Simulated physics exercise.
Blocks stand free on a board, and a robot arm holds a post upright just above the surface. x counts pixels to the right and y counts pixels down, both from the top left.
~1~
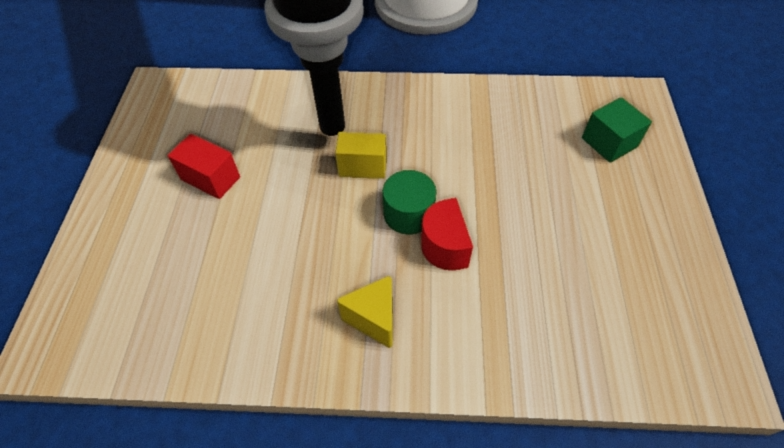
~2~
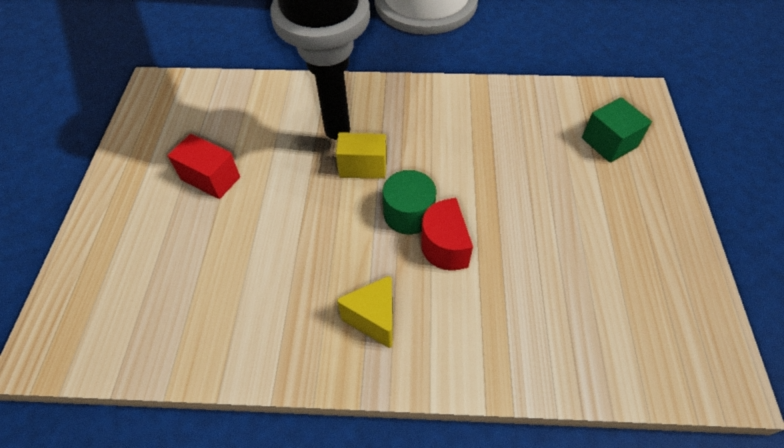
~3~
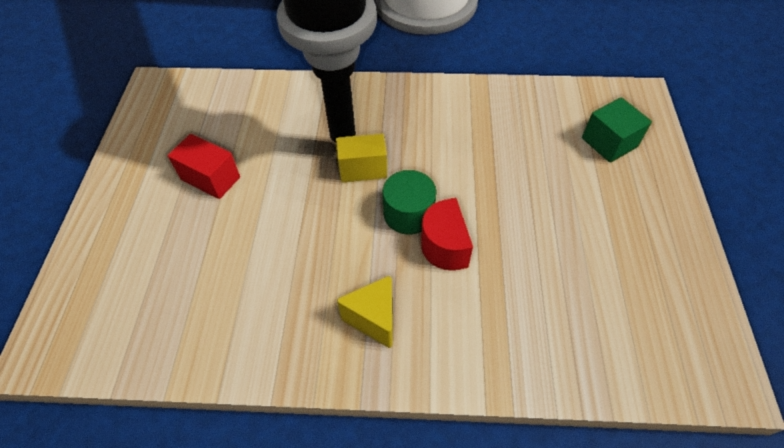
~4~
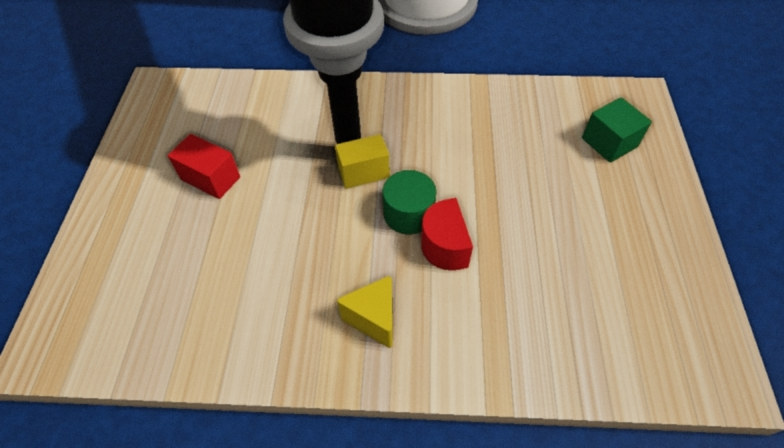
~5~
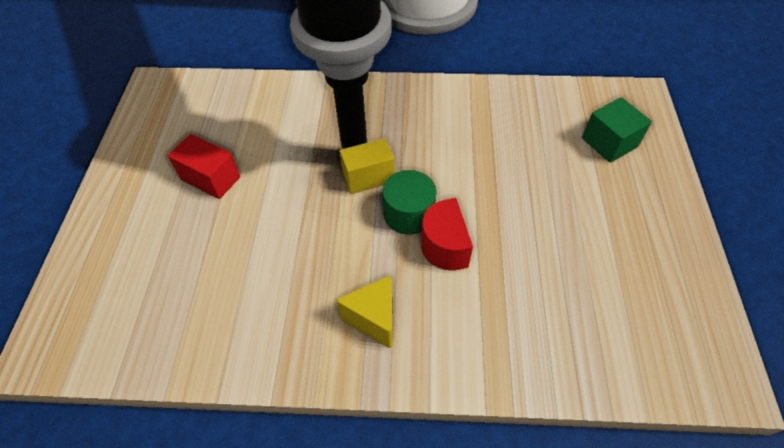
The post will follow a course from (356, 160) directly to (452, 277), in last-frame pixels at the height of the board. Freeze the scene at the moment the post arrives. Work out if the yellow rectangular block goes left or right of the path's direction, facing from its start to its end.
Its sideways move is to the left.
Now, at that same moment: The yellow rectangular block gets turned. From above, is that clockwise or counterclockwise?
Seen from above, counterclockwise.
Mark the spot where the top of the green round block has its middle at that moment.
Expect it around (527, 233).
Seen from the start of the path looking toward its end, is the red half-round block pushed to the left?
Yes
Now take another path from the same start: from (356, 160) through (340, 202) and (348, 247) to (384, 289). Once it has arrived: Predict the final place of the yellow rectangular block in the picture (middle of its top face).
It sits at (371, 169).
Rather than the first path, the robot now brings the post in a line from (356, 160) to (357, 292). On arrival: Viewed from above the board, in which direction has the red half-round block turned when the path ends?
It swings round clockwise.
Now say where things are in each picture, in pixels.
The first frame shows tip of the post (333, 127), middles of tops, yellow rectangular block (361, 143), yellow triangular block (372, 302), green round block (409, 190), red half-round block (447, 224).
The second frame shows post (338, 131), nothing pushed.
The third frame shows post (343, 135), yellow rectangular block (361, 146).
The fourth frame shows post (348, 139), yellow rectangular block (362, 149).
The fifth frame shows post (354, 143), yellow rectangular block (367, 154), yellow triangular block (372, 302), green round block (409, 190), red half-round block (447, 224).
The first path, step by step. One third of the way, post (384, 179); yellow rectangular block (406, 188), turned 35° anticlockwise; green round block (442, 207); red half-round block (471, 248), turned 25° clockwise.
Two thirds of the way, post (418, 220); yellow rectangular block (448, 226), turned 60° anticlockwise; green round block (494, 229); red half-round block (507, 276), turned 100° clockwise.
At the end, post (454, 263); yellow rectangular block (486, 247), turned 95° anticlockwise; yellow triangular block unmoved; green round block (527, 233); red half-round block (527, 288), turned 130° clockwise.
